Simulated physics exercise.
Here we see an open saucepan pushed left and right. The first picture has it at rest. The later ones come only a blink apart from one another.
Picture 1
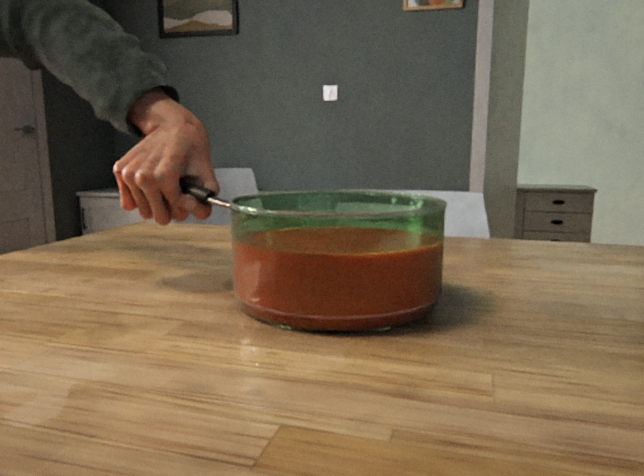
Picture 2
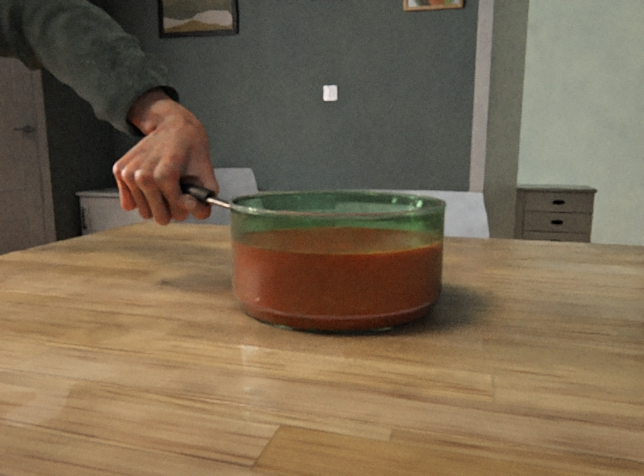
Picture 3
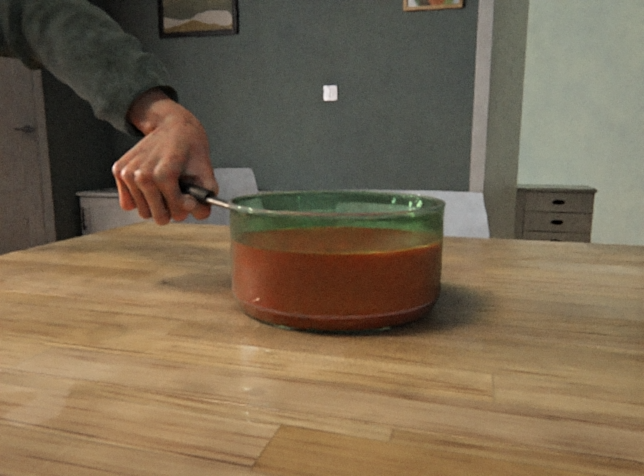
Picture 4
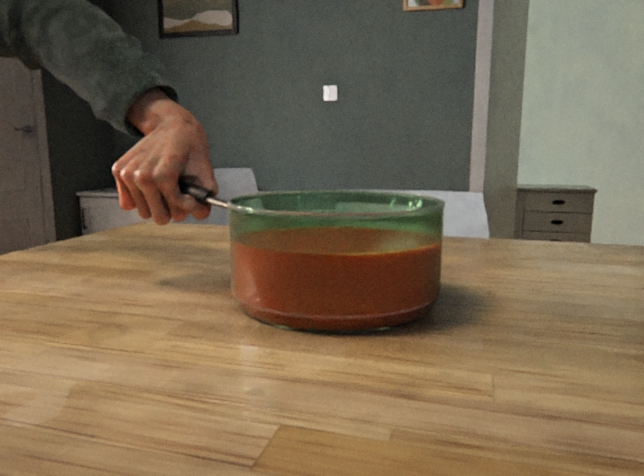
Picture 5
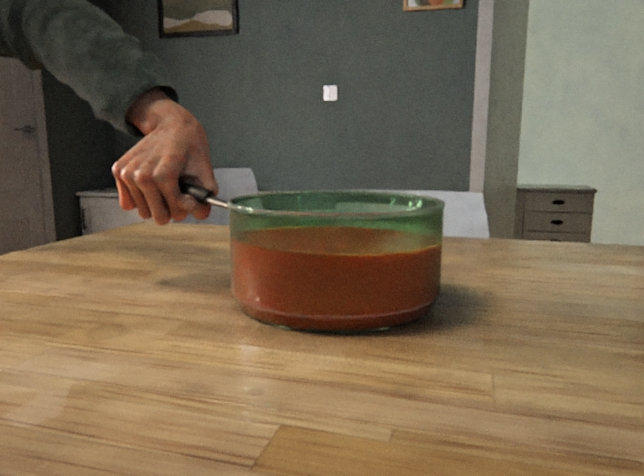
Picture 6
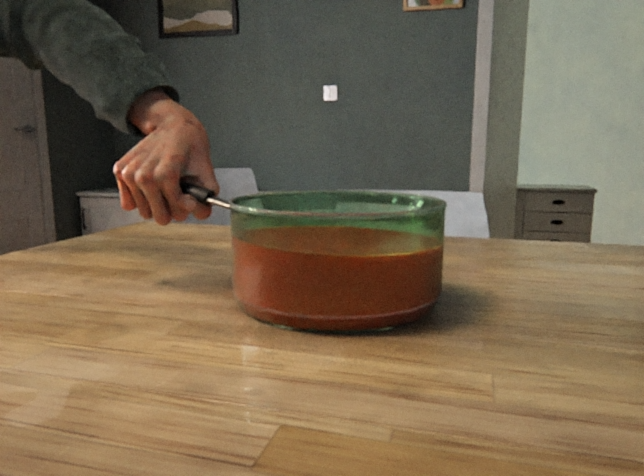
A green-tinted glass saucepan, about two thirds full of reddish-orange liquid, sits near the middle of a light wooden table, seen from just above the tabletop in a room. A hand in a dark sleeve grips its black handle at left, before a grey-green wall with a small drawer cabinet at right. The hand and pan barely move, the liquid's surface stays about level, and the camera is still.
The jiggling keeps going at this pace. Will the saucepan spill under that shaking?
No.
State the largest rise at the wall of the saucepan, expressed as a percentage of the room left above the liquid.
Around 40 percent.
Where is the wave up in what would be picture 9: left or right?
The right-hand side.
Next, the highest wave so far stays far below the rim.
After that, the highest wave so far climbs under half way to the rim.
Finally, the highest wave so far climbs under half way to the rim; nothing has left it.
